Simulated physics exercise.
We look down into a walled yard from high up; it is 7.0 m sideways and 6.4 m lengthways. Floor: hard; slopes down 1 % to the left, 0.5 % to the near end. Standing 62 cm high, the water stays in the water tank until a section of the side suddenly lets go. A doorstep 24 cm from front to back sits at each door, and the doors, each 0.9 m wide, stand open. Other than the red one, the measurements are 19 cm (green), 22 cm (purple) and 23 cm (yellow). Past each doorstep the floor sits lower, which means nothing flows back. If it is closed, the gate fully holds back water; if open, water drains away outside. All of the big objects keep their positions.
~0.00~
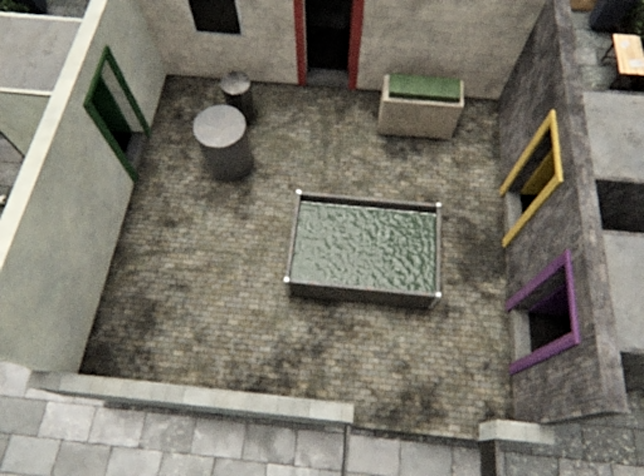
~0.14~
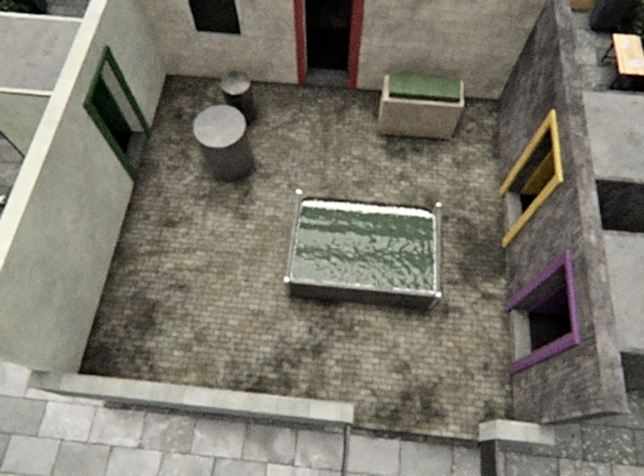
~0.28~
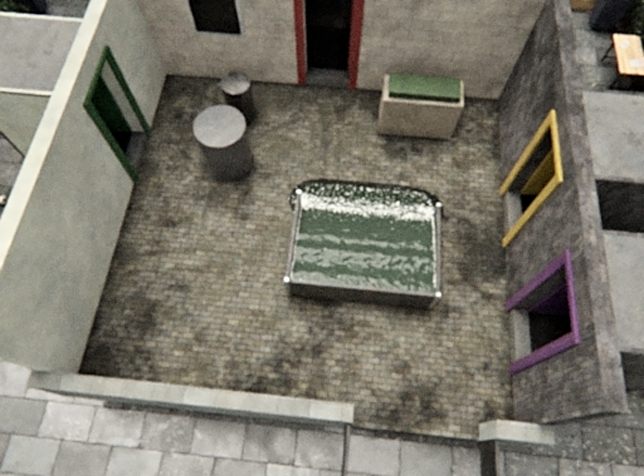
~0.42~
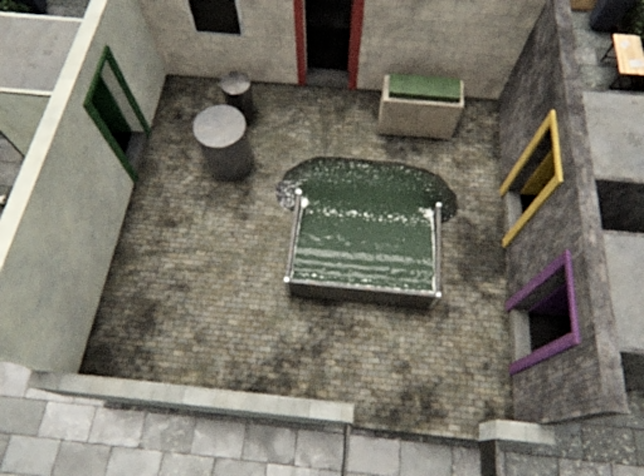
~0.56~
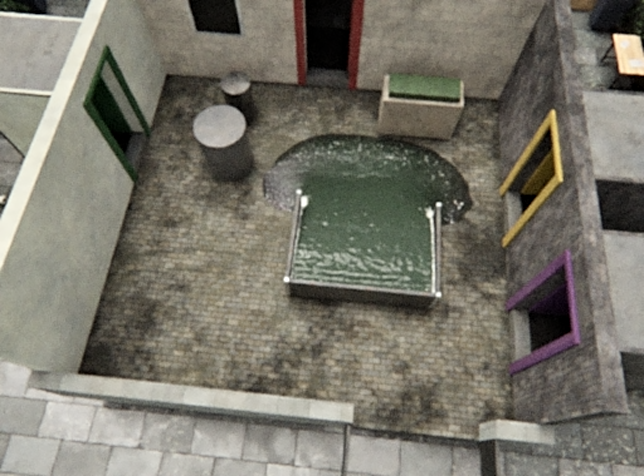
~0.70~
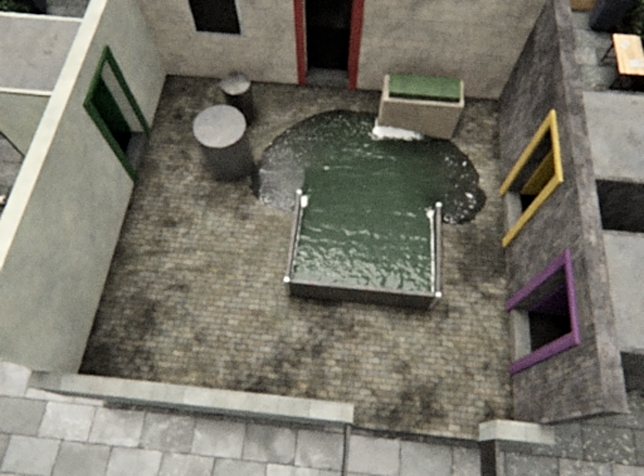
Walled yard with a water tank, its green water pouring out over the far side and spreading across the paving around a planter.
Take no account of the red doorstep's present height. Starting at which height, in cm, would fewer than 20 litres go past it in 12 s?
Starting at roughly 28 cm.
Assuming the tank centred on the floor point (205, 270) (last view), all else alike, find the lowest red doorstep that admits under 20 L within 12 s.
That setup calls for roughly 15 cm.
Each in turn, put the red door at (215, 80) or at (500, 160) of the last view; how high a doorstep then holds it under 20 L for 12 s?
You'd want about 8.0 cm there first, then about 19 cm.
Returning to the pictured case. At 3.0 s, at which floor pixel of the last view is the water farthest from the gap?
The farthest wet point is roughly at (166, 77) in the last view.
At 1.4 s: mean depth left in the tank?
About 25 centimetres.
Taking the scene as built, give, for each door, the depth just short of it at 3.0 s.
Depths in cm - green: 1, purple: 0, red: 20, yellow: 8.
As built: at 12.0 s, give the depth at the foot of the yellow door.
Depth: Near 1.0 cm.
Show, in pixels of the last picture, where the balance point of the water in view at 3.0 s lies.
The water's centre is at about (350, 152).
After 1.4 s water covers 30 % of the floor, deepest (38 cm) near (384, 137); 31 cm at the red door, 1 litre in over its 24 cm doorstep.
After 3.0 s water covers 40 % of the floor, deepest (32 cm) near (162, 90); 20 cm at the red door, 39 litres in over its 24 cm doorstep.
After 12.0 s water covers 90 % of the floor, deepest (12 cm) near (77, 380); 3 cm at the red door, 40 litres in over its 24 cm doorstep.
At the red door as built, the water arrived by 1.0 s and peaked near 34 cm at 1.8 s.
Run again over the same 12 s with other heights there, 51 litres in over 22.5 cm, 10 litres over 30.5 cm. The limit of 20 litres is kept from about 28 cm up.
